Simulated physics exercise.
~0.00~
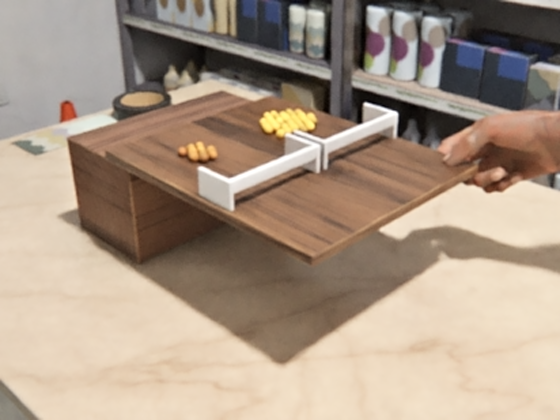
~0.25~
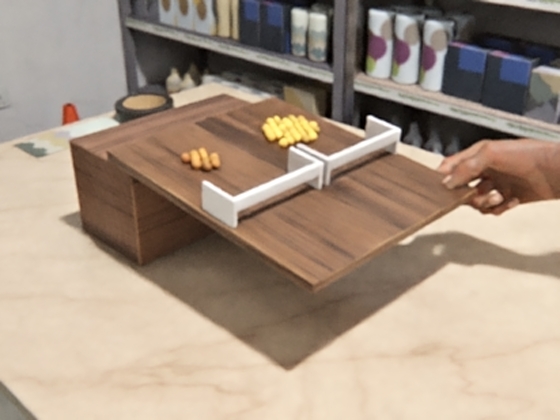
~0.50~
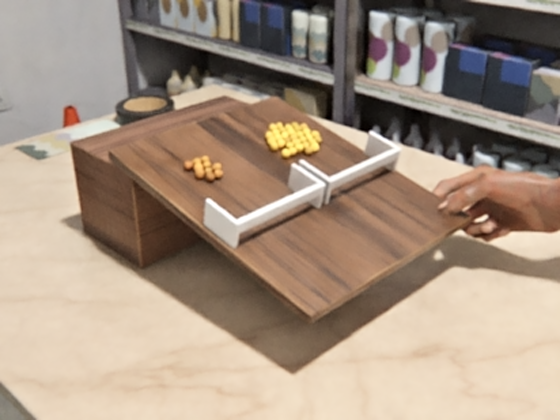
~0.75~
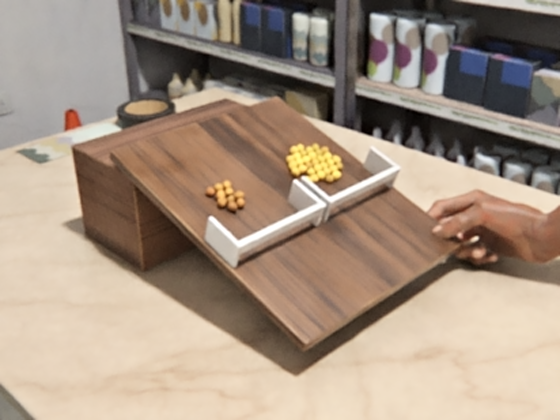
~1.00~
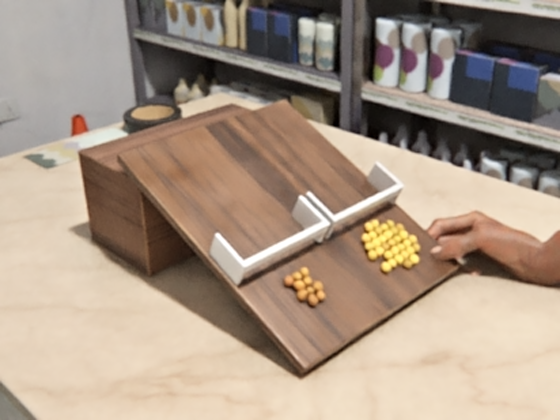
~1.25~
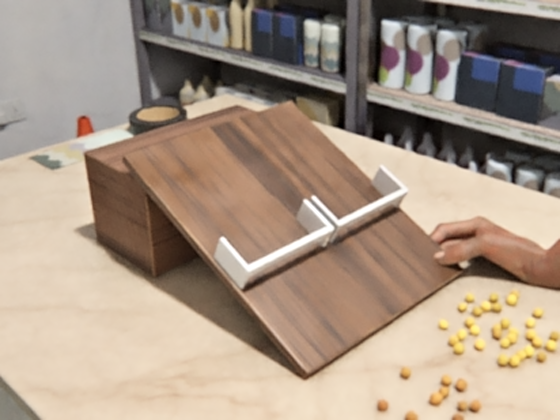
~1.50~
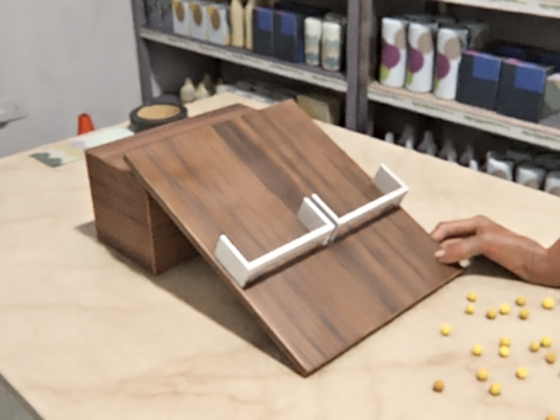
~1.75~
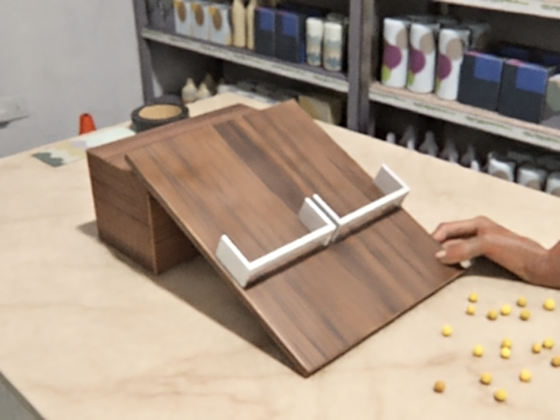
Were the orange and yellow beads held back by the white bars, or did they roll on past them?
Both the orange beads and the yellow beads rolled on past the white bars.
